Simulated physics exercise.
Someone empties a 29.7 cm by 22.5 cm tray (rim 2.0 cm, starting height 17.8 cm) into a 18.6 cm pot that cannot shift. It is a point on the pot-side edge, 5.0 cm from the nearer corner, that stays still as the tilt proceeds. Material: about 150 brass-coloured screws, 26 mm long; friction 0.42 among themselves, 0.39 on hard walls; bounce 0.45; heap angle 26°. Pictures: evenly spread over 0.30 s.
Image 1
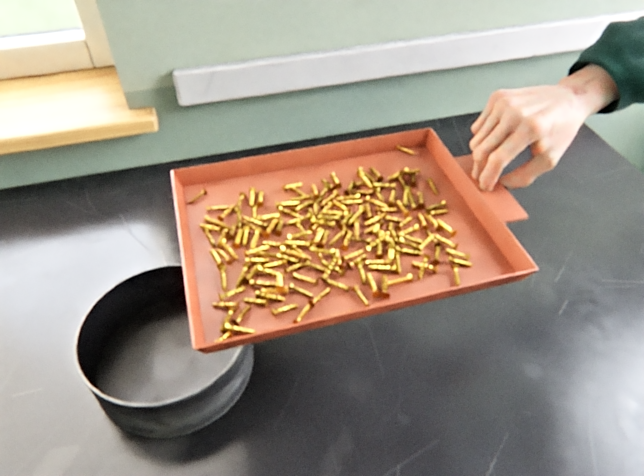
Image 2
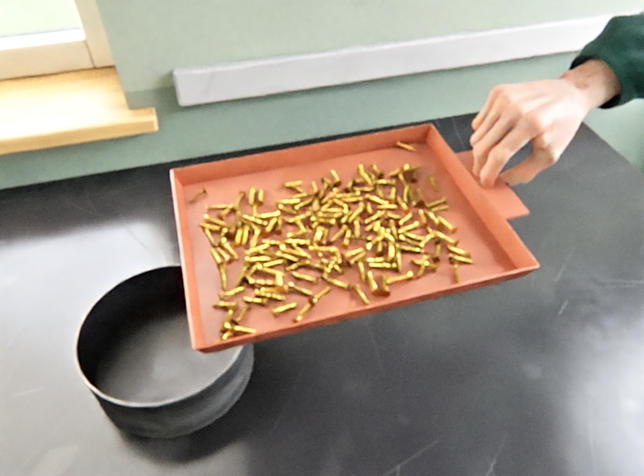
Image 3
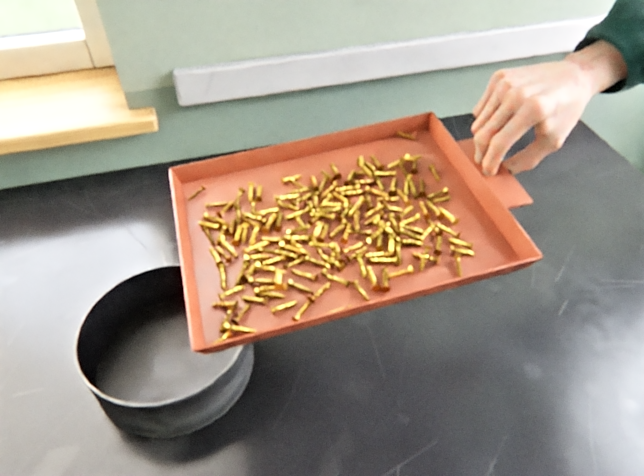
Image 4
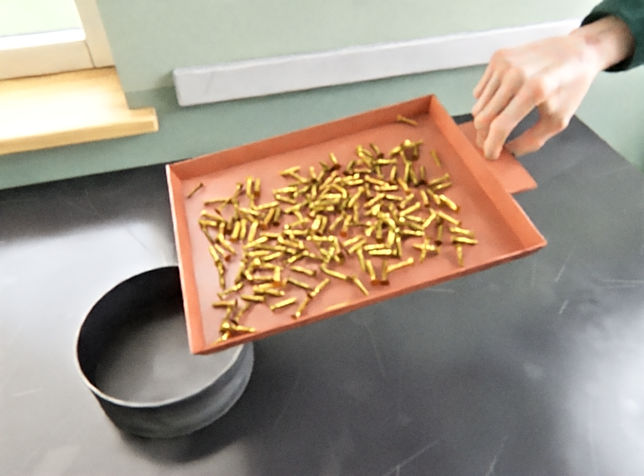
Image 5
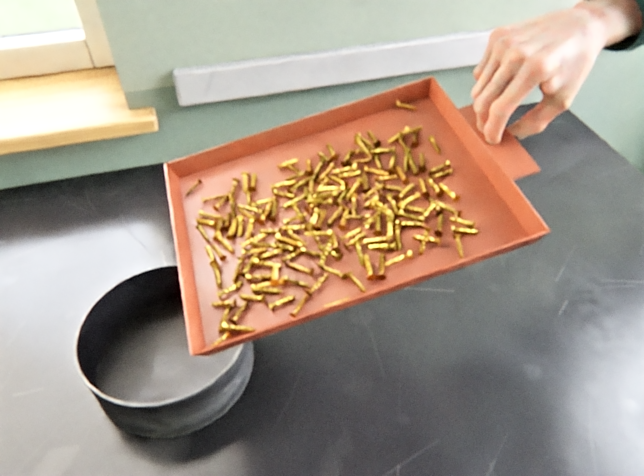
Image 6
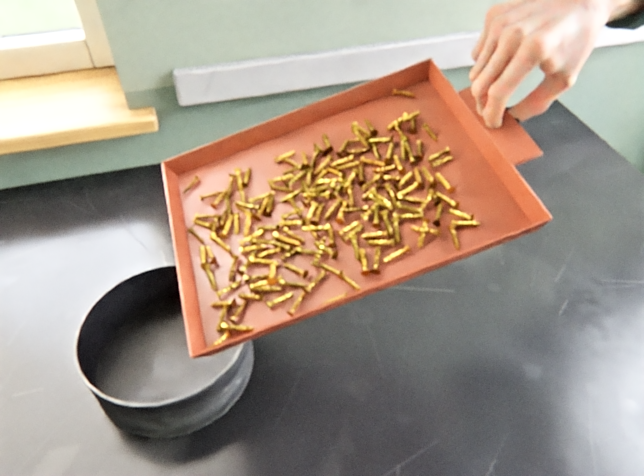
A shallow reddish-orange tray of brass-coloured screws slowly tilts as a hand in a dark green sleeve raises its right end, the left front corner staying lowest. The screws lie scattered across the tray and barely shift, while a round dark pot stands at lower left. The still camera looks down on a black tabletop by a pale green wall and wooden window sill.
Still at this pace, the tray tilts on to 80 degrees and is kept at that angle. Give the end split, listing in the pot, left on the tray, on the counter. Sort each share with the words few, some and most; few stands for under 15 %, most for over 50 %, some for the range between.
The shares come out as follows. Pot: Some. Left on the tray: Few. Counter: Most.
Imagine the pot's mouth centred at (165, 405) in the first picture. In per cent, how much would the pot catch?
About 95 per cent.
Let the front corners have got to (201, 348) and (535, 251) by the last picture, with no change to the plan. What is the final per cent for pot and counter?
Pot 0 % / counter 100 %.
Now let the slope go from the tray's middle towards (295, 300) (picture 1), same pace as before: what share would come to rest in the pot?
About 0 per cent.
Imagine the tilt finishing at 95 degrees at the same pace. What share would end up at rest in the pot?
Roughly 35 percent.
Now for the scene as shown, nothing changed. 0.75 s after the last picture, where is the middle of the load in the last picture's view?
The middle of the load should be near (182, 318) then.
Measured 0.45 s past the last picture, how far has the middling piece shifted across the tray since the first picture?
Around 10 centimetres.
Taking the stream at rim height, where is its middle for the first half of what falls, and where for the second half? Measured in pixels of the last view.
I'd mark about (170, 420) for the first half and about (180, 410) for the second.
Then, 0.45 s after the last picture, tilt 47 degrees; the tray holds 100 %, the pot 0 %.
Then, 0.75 s after the last picture, tilt 67 degrees; the tray holds 70 %, the pot 5 %.
Then, 1.15 s after the last picture, tilt 80 degrees; the tray holds 15 %, the pot 20 %.
In the end, pot 35 %, tray 0 %, counter 65 %.
